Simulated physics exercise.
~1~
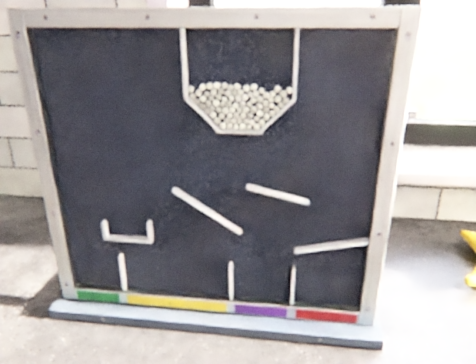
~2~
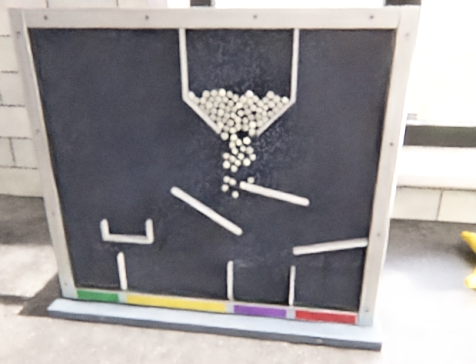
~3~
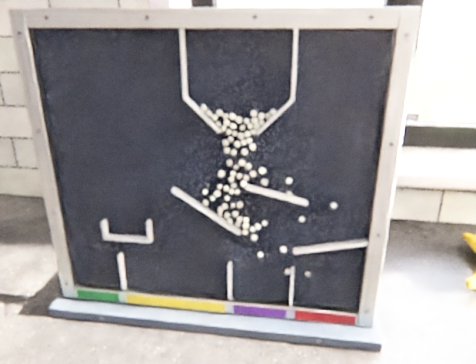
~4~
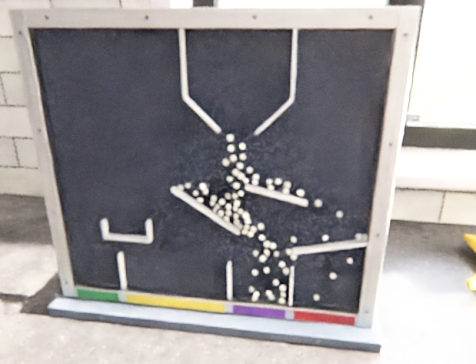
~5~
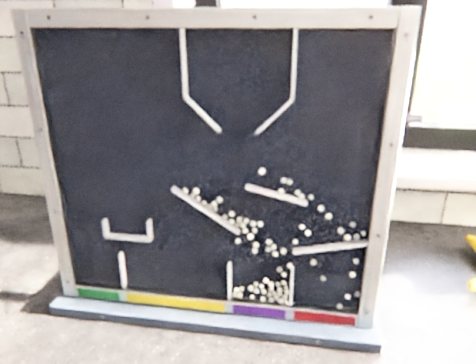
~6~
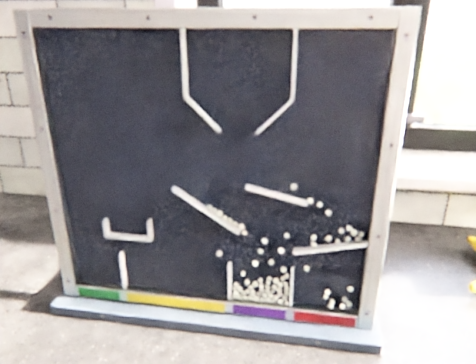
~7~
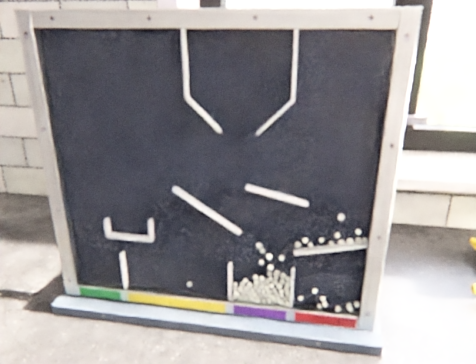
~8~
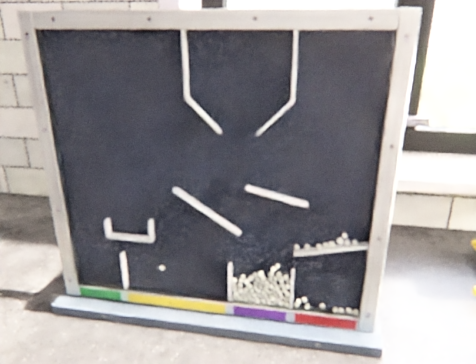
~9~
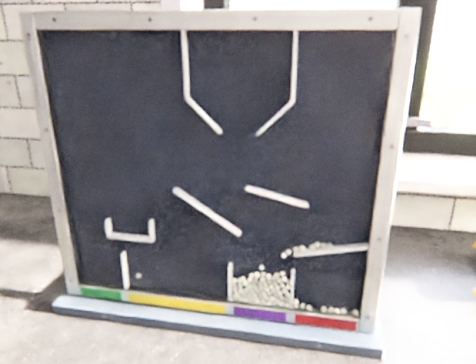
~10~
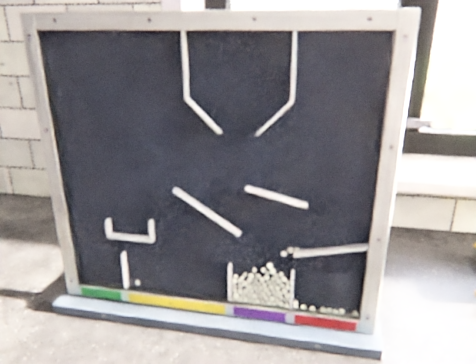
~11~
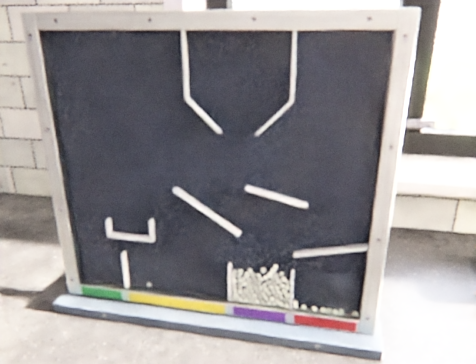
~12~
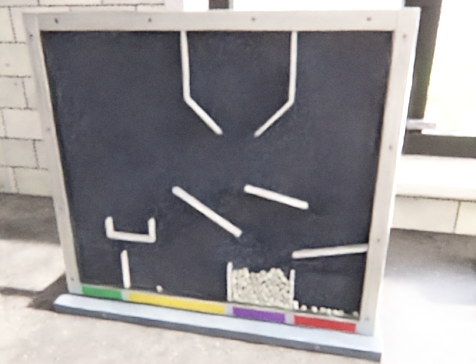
White beads pour from the hopper over slanted ledges and settle mostly in the purple bin.
